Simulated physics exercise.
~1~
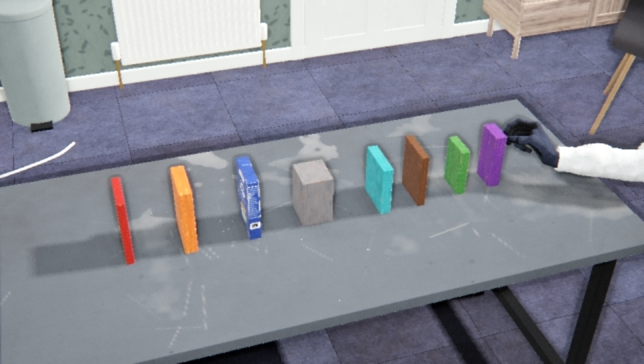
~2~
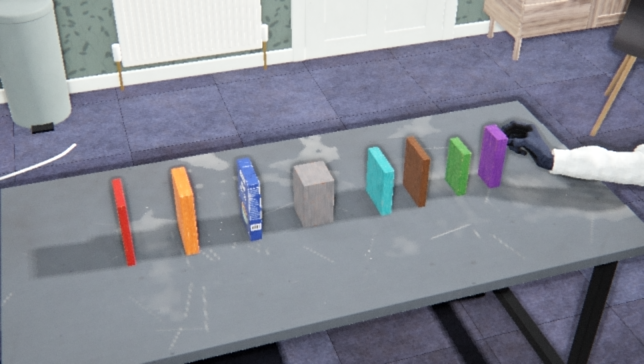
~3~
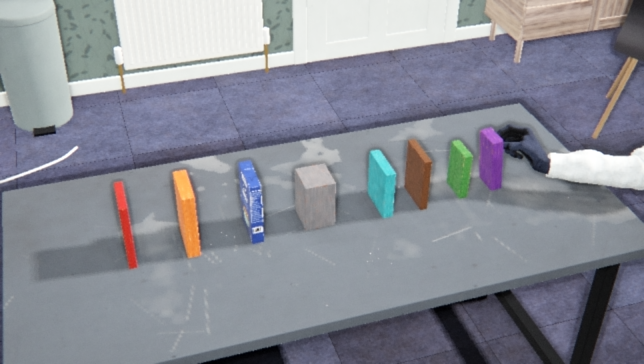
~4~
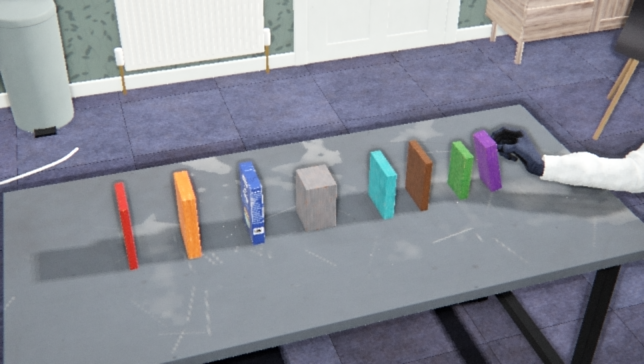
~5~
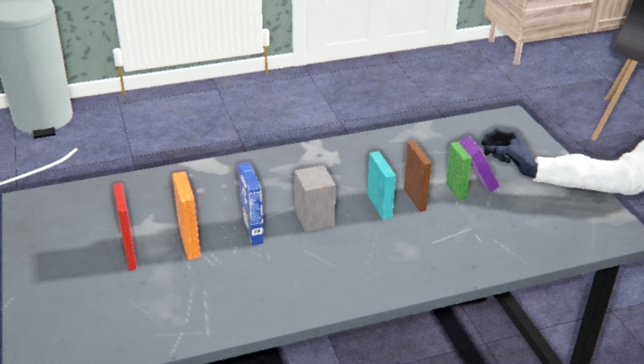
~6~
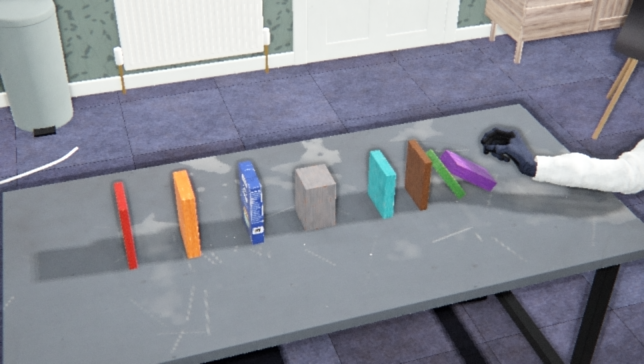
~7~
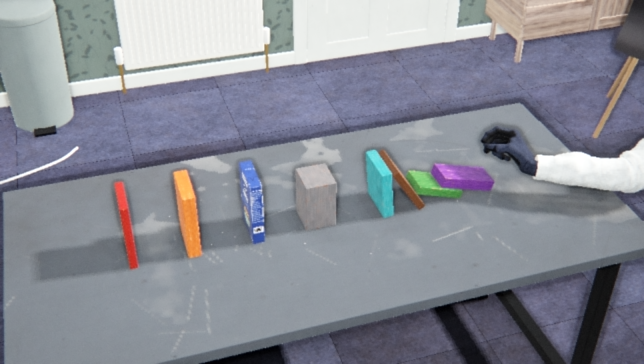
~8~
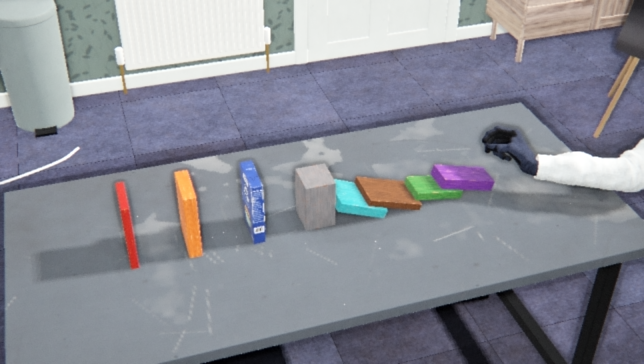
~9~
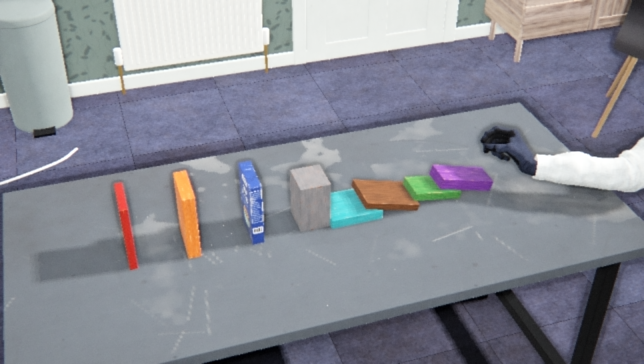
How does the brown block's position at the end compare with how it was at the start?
At the start the brown block stands upright in the row, but by the end it has toppled to the left and lies on its side.
